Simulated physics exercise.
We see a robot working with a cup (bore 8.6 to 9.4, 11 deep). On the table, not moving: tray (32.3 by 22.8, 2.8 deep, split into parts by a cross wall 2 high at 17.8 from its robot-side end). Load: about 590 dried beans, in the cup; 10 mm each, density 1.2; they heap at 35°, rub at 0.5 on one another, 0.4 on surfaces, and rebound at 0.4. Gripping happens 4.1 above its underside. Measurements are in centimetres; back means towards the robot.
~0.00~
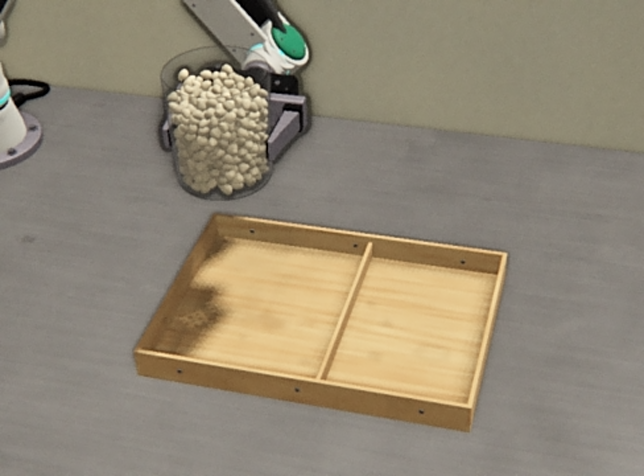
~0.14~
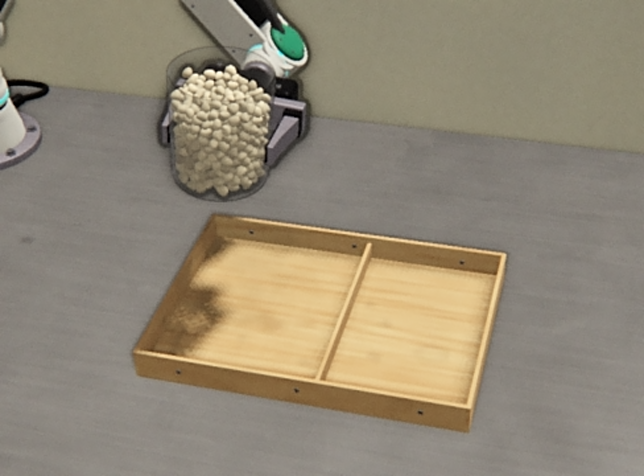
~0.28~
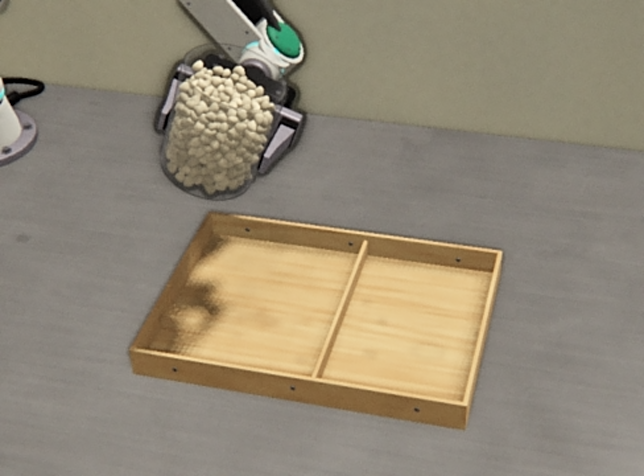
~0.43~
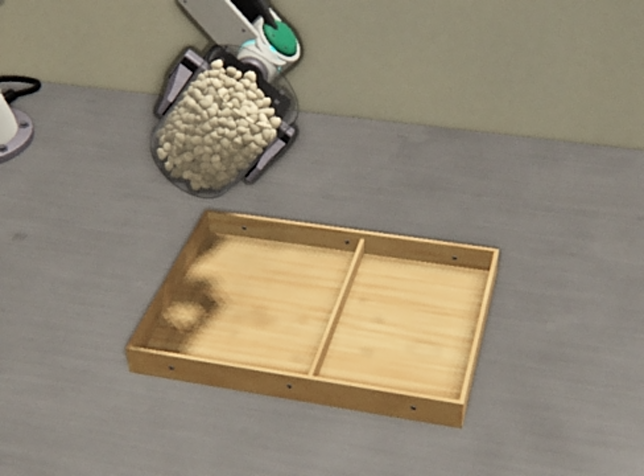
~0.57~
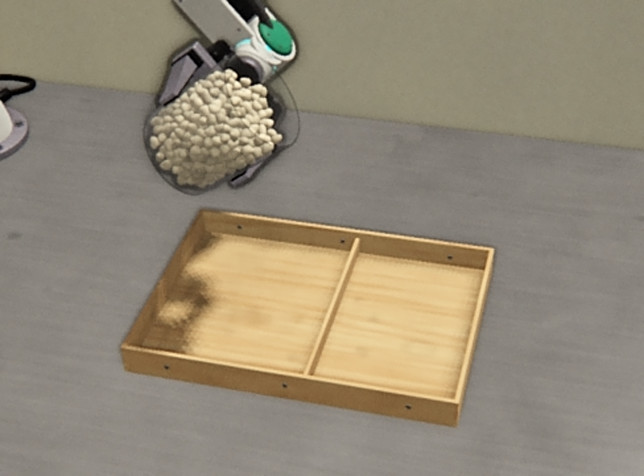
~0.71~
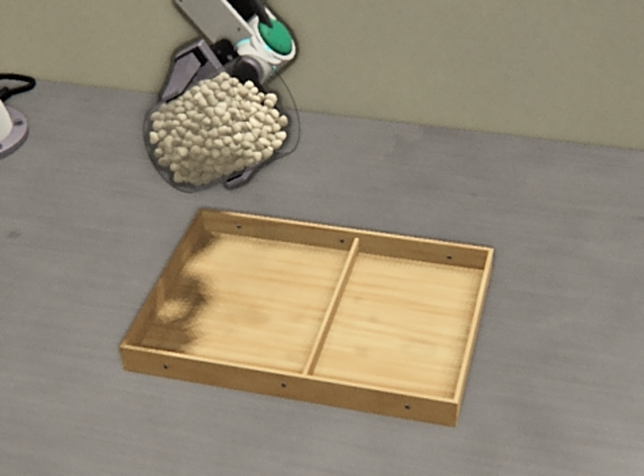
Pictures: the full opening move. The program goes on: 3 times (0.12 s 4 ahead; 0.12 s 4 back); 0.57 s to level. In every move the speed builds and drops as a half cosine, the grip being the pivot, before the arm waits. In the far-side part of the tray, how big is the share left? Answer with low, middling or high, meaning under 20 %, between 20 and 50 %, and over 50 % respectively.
Low.
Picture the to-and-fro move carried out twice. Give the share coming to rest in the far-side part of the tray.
Expected share: About 10 %.
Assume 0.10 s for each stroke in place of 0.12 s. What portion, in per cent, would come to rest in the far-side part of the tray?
Estimate for that case: 20 %.
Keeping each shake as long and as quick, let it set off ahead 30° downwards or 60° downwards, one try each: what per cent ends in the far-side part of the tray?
Estimates, in order: 5 % then 0 %.
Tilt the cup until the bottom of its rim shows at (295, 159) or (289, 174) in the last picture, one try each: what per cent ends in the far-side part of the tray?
Near 30 and 55 in a hundred.
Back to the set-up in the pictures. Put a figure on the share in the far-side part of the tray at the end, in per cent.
Estimate: Roughly 15 %.
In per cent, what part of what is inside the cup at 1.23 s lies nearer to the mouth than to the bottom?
40 %.
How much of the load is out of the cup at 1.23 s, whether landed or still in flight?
Share gone: Around 15 %.
By 1.23 s, tilted 57° forward, highest piece 25 above the table; 496 in the cup, 44 in the far-side part, 9 in the robot-side part, 39 in flight or on a rim.
By 1.74 s, tilted 24° forward, highest piece 26 above the table; 468 in the cup, 84 in the far-side part, 35 in the robot-side part, 1 on the table or floor.
By 2.20 s, level, highest piece 28 above the table; 468 in the cup, 84 in the far-side part, 35 in the robot-side part, 1 on the table or floor.
By 3.25 s, level, highest piece 28 above the table; 468 in the cup, 84 in the far-side part, 35 in the robot-side part, 1 on the table or floor.
Final count, 468 in the cup, 84 in the far-side part, 35 in the robot-side part, 1 on the table or floor. That is 14 % in the far-side part of the tray.
